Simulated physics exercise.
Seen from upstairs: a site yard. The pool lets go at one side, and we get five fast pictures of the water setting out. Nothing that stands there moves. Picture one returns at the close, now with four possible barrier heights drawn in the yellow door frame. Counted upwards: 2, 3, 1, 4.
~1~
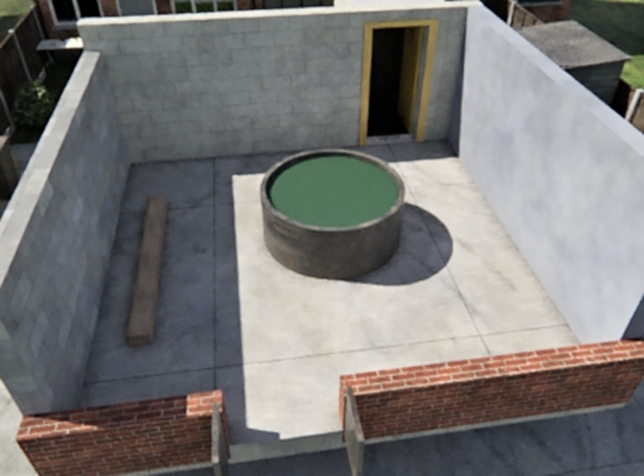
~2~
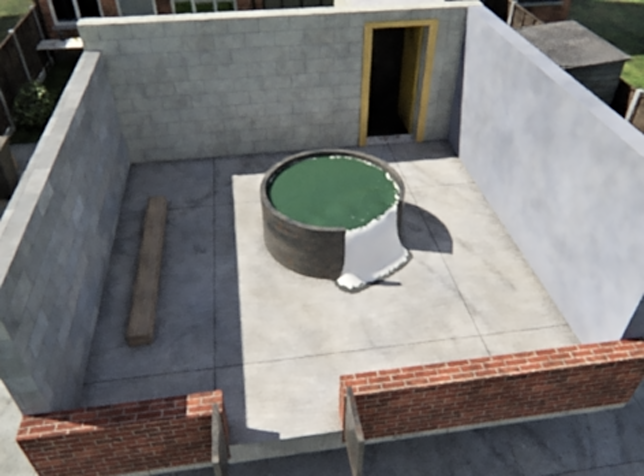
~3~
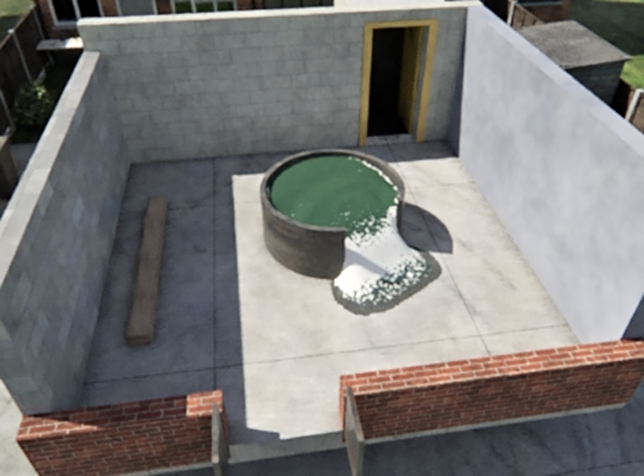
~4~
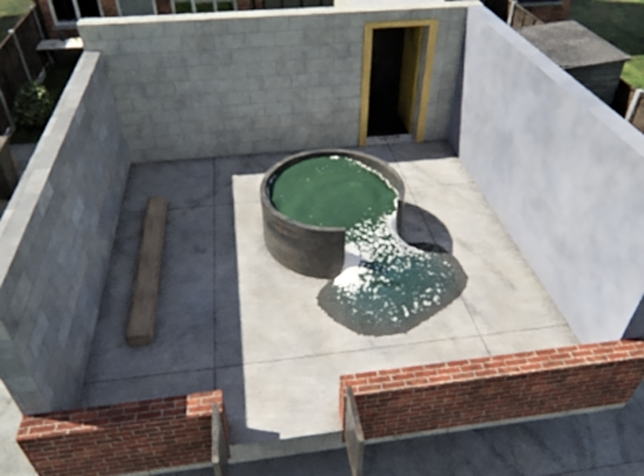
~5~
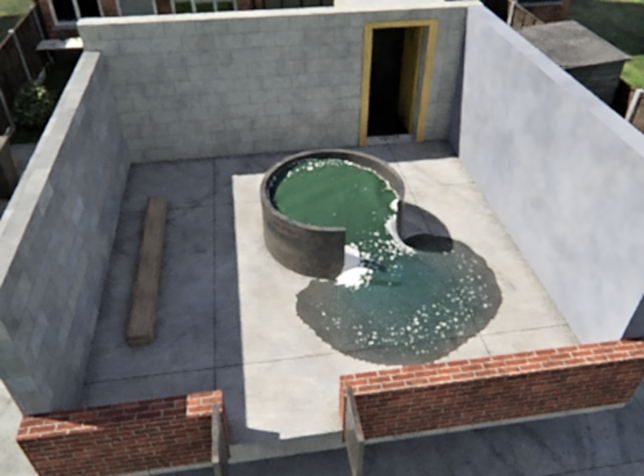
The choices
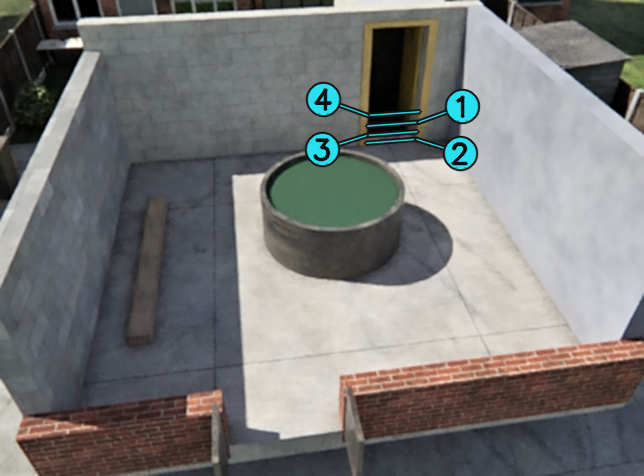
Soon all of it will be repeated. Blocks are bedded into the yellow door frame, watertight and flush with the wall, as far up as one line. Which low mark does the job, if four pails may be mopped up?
I would pick line 3.
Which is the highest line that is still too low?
That is line 2.
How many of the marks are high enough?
Three.
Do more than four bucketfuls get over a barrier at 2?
Yes.
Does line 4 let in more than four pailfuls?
No, not at all.
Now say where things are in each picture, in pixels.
Water in the pool at rest, its middle at (332, 191); foot of the yellow doorway at (391, 143); open gate at (281, 379).
Water covers 1 % of the ground and shows as far out as (342, 284).
Water covers 4 % of the ground and shows as far out as (358, 307).
Water covers 7 % of the ground and shows as far out as (459, 285).
Water covers 13 % of the ground and shows as far out as (493, 303).
On the marked copy, 1 at (392, 124); 2 at (391, 141); 3 at (392, 133); 4 at (393, 113); from the bottom up 2, 3, 1, 4.
For line 1, nothing gets over.
For line 2, about 10 bucketfuls get in.
For line 3, nothing gets over.
For line 4, nothing gets over.
